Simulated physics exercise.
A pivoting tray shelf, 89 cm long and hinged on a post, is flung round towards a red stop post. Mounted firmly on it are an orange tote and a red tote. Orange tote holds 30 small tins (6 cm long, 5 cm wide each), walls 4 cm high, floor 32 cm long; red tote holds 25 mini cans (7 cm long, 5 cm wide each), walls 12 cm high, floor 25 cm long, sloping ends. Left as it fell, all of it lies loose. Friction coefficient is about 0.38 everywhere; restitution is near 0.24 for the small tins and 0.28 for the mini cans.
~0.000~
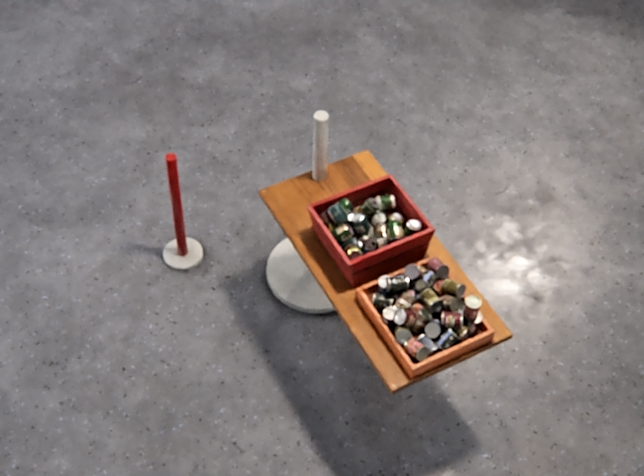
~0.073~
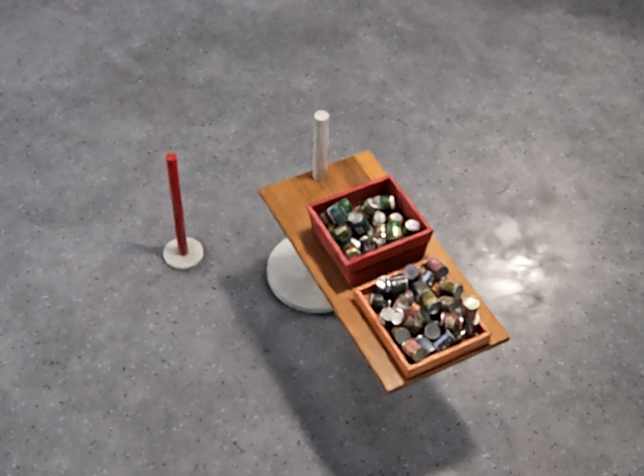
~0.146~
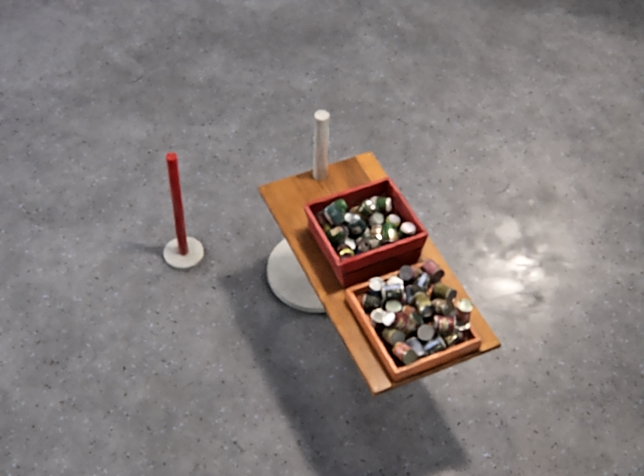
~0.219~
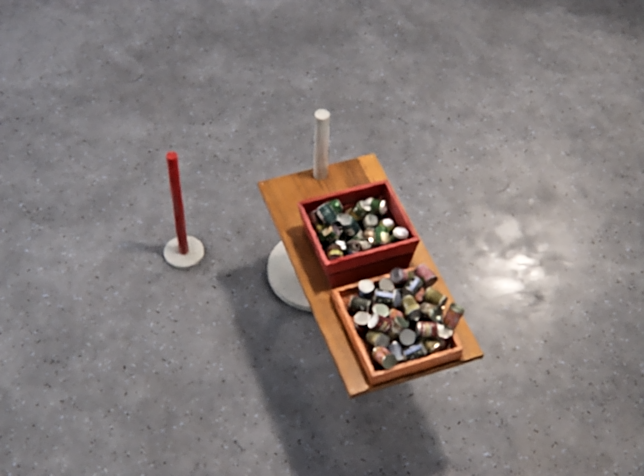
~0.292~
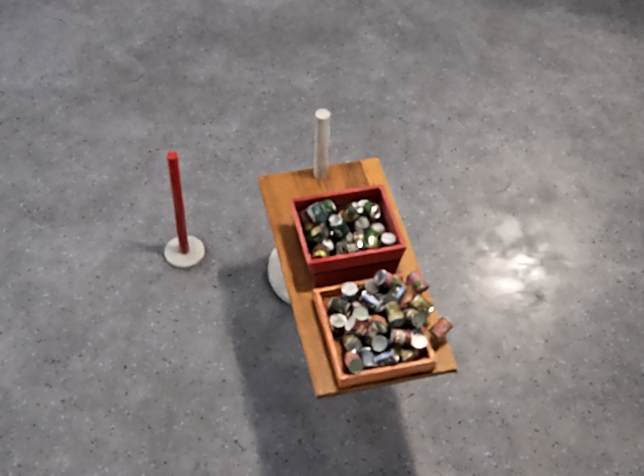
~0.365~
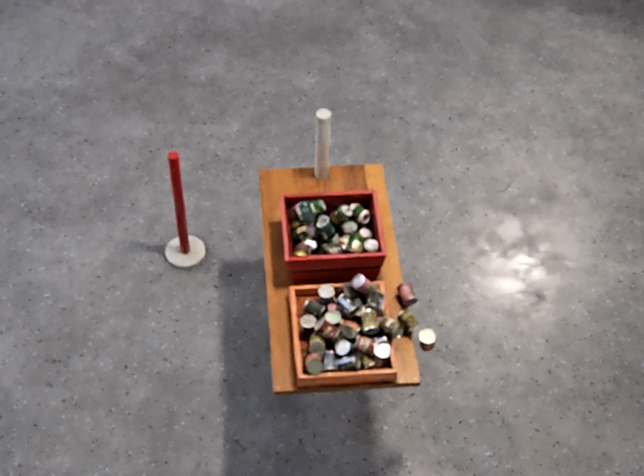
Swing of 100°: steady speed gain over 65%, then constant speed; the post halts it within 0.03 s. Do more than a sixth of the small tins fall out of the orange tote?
Yes.
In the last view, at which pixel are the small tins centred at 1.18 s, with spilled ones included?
Somewhere around pixel (120, 219).
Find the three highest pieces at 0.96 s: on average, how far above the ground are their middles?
Close to 70 cm up.
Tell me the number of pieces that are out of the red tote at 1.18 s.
Estimate for the red tote by then: Some 0 out.
After 0.76 s, the shelf hits the red post.
After 0.84 s, the orange tote is down by 10 of 30 and the red tote has all 25.
After 0.96 s, the orange tote is down by 10 of 30 and the red tote has all 25.
After 1.18 s, the orange tote is down by 11 of 30 and the red tote has all 25.
When it is over (at 1.62 s), the orange tote is down by 11 of 30 and the red tote has all 25. Asked share, 11 of 30, 37 per cent.
